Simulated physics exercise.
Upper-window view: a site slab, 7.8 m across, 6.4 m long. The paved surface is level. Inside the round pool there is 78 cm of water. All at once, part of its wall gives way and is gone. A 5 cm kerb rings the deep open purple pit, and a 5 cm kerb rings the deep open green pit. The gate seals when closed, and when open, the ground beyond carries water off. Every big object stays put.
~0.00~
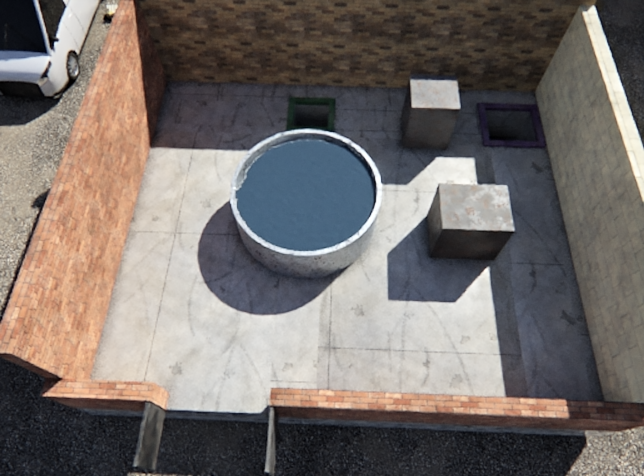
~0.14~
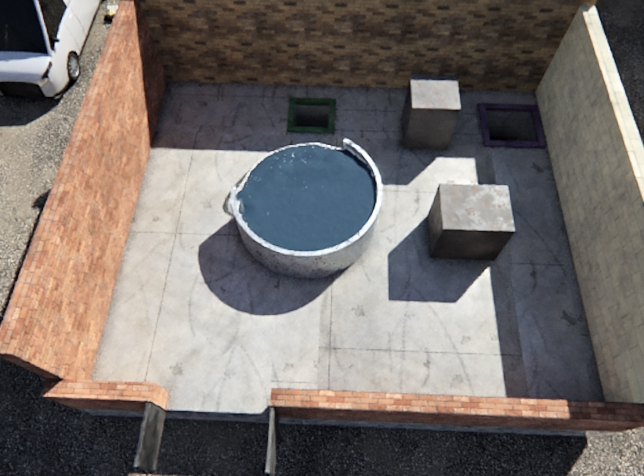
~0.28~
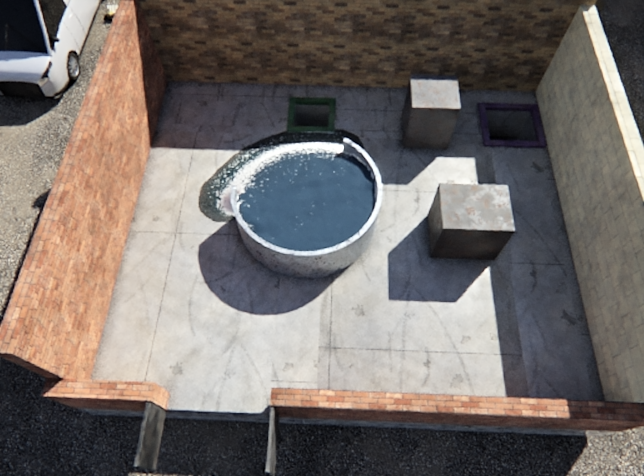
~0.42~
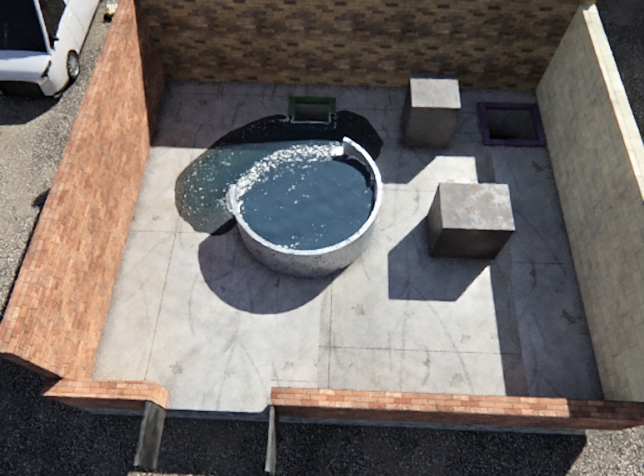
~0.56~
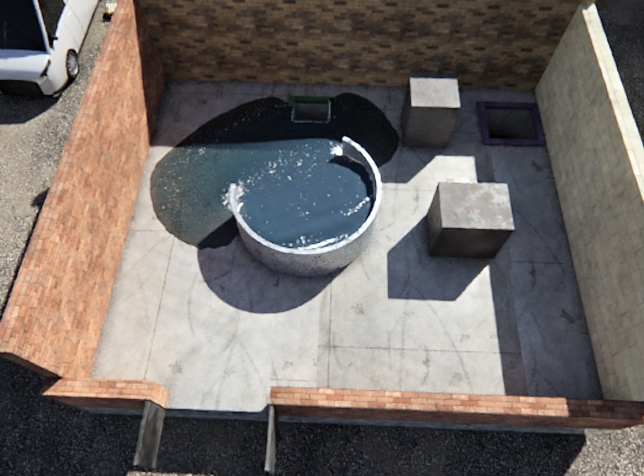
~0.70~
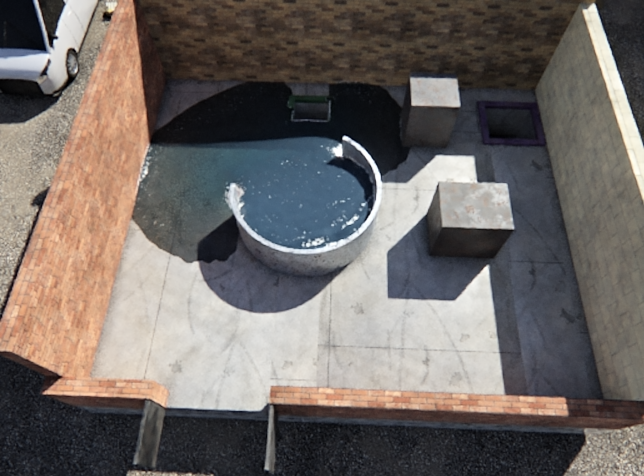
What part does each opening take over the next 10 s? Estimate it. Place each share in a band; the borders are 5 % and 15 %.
Split: Gate opening, from 5 to 15 %; purple pit, from 5 to 15 %; green pit, above 15 %.
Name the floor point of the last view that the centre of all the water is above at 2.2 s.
I'd put it close to (255, 148).
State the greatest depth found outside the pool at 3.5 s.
Some 24 cm deep.
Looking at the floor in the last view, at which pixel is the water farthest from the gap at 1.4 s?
I'd put it close to (467, 91).
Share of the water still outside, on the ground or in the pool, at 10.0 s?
Some 60 per cent remains.
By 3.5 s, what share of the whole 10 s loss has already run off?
Roughly 45 per cent has gone by then.
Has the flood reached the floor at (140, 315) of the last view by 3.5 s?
Awash.
After 1.4 s water covers 30 % of the floor and is deepest (59 cm) near (166, 88); gone so far, the gate opening 0 %, the purple pit 0 %, the green pit 8 %.
After 2.2 s water covers 35 % of the floor and is deepest (51 cm) near (167, 82); gone so far, the gate opening 0 %, the purple pit 0 %, the green pit 13 %.
After 3.5 s water covers 45 % of the floor and is deepest (24 cm) near (241, 160); gone so far, the gate opening 0 %, the purple pit 1 %, the green pit 18 %.
After 6.0 s water covers 65 % of the floor and is deepest (20 cm) near (123, 388); gone so far, the gate opening 3 %, the purple pit 4 %, the green pit 24 %.
After 10.0 s water covers 95 % of the floor and is deepest (8 cm) near (157, 240); gone so far, the gate opening 9 %, the purple pit 7 %, the green pit 25 %.
